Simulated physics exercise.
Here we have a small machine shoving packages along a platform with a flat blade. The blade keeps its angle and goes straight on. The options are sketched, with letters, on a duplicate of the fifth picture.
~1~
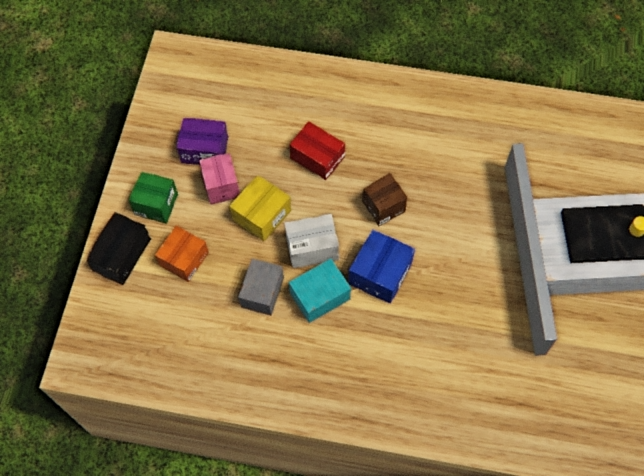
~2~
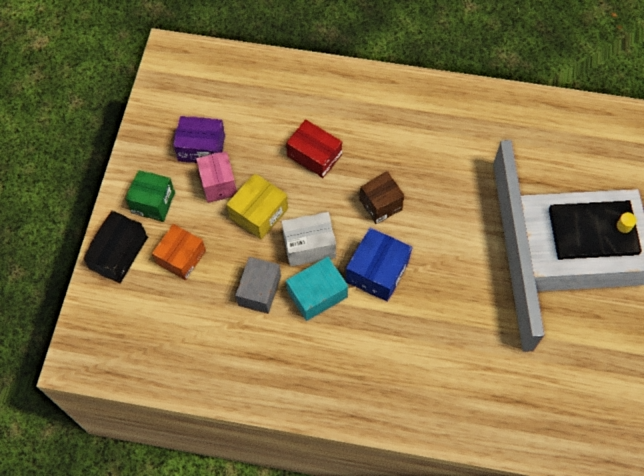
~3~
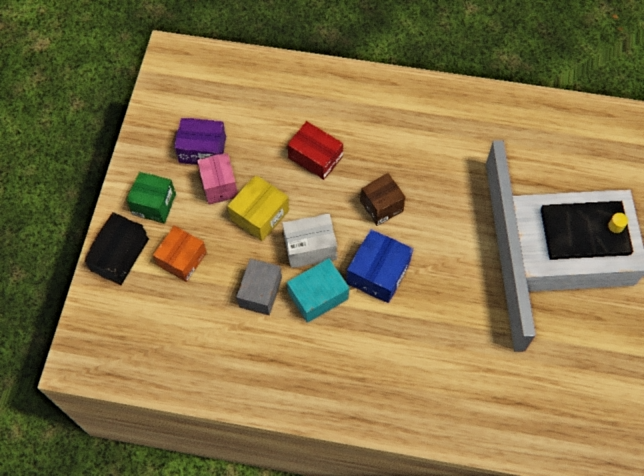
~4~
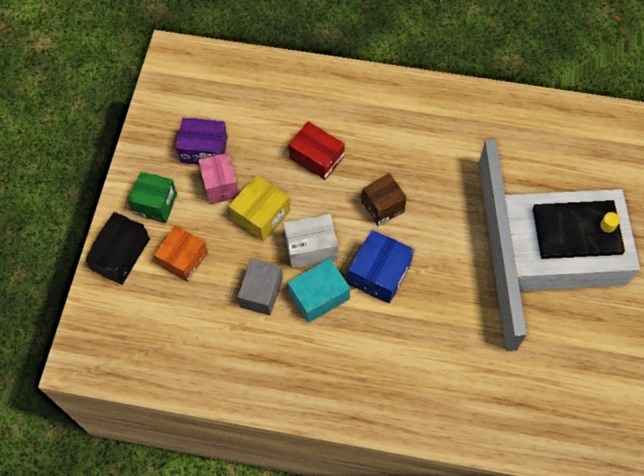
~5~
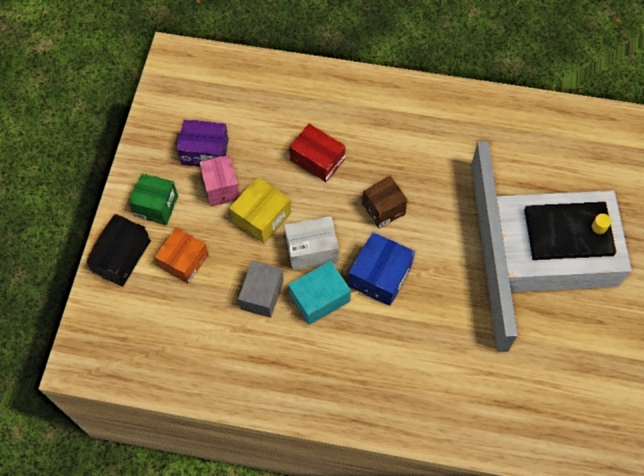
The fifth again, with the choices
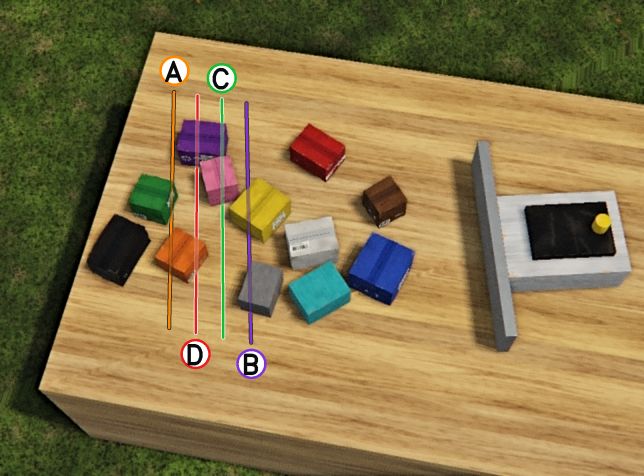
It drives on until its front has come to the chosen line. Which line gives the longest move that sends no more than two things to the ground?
Stop at D.
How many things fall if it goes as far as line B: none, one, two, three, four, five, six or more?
In all, none.
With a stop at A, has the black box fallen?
Yes.
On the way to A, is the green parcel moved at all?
Yes.
On the marked copy, A at (171, 203); B at (248, 216); C at (222, 211); D at (196, 207).
With D. Early on, robot (453, 213); turquoise crate (309, 300); blue box (358, 274).
Further on, robot (344, 195); purple parcel (199, 139); orange box (174, 254).
At the end, robot (261, 181); green parcel (99, 200); purple parcel (129, 128); none fallen.
As for the rest, A drops five; B is within the limit but short; C is within the limit but short.
